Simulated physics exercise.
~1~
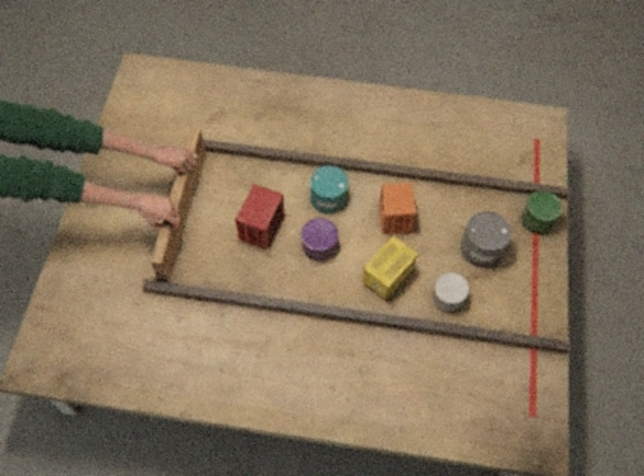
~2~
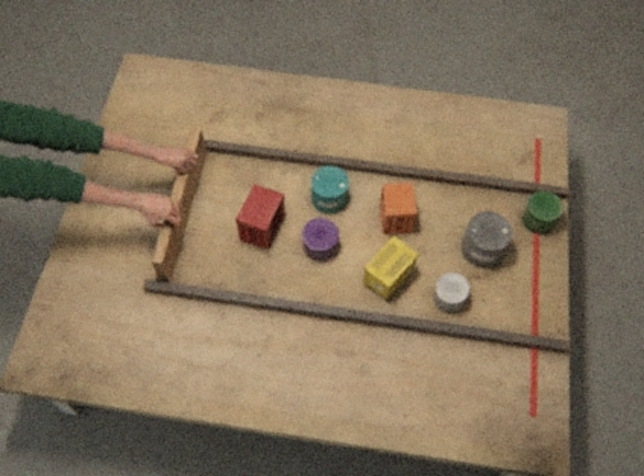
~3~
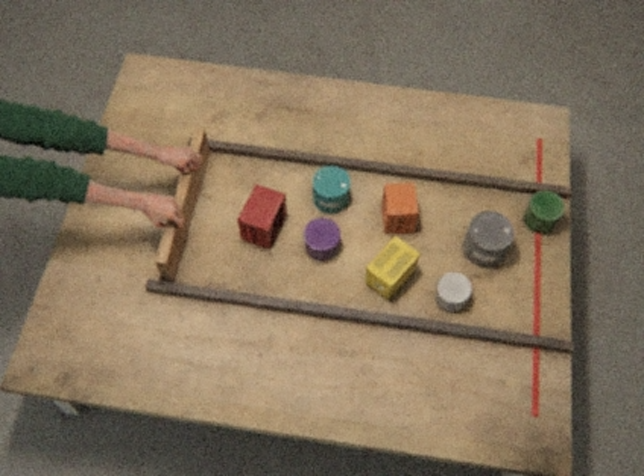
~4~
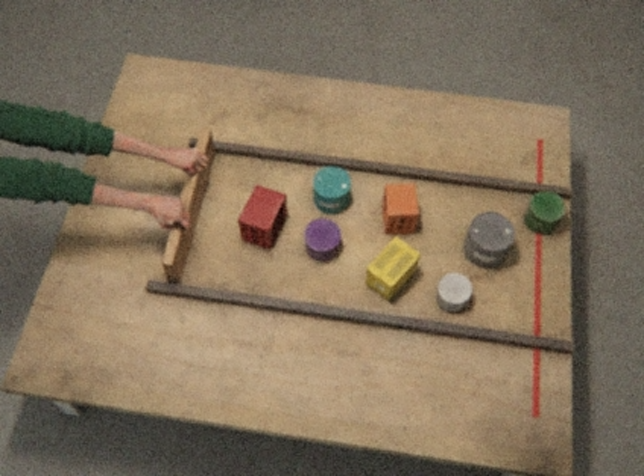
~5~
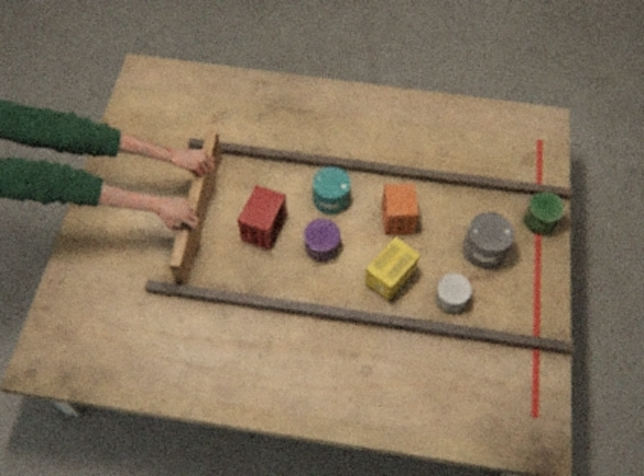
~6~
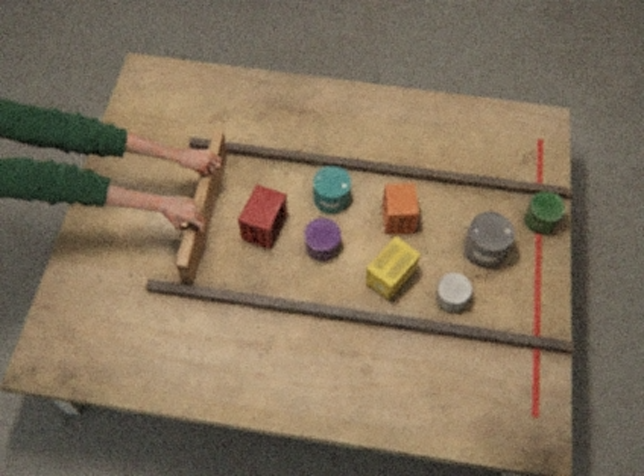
A wooden table stands on a grey floor, seen from high above at a slight tilt, with two dark rails running across it and a red line near its right edge. Between the rails sit a red block, teal and purple round pieces, orange and yellow blocks, and grey, white and green round pieces. Two green-sleeved arms slide a plank slightly rightward, while the objects stay in place.
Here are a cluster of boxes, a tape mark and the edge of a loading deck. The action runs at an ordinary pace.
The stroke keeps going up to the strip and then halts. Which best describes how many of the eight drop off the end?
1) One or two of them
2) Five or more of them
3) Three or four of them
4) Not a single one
Five or more of them.
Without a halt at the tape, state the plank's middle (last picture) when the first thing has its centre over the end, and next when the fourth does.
(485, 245) and (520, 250).
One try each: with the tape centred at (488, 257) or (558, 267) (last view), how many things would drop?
So it's 1 the first time and 8 the second time.
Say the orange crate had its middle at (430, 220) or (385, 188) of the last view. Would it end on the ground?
Result, in order: It leaves the top; it leaves the top.
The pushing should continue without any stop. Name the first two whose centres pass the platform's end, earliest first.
Going earliest first, the grey canister leads and the white pail follows.
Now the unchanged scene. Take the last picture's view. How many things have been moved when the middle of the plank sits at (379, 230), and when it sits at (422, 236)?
Respectively 5 and 7.
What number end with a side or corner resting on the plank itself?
It's 3.
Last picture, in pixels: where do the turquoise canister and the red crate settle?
Listed as asked: First (562, 221), and then (560, 256).
Soon after, none off yet; green pail at rest near (544, 214); grey canister at rest near (488, 240); white pail at rest near (453, 293).
Then, none off yet; green pail at rest near (544, 214); grey canister moved a little near (512, 241); white pail moved about its own width near (483, 299).
At rest, the number that fall off is five or more; fallen, purple pail, orange crate, white pail, grey canister and green pail.
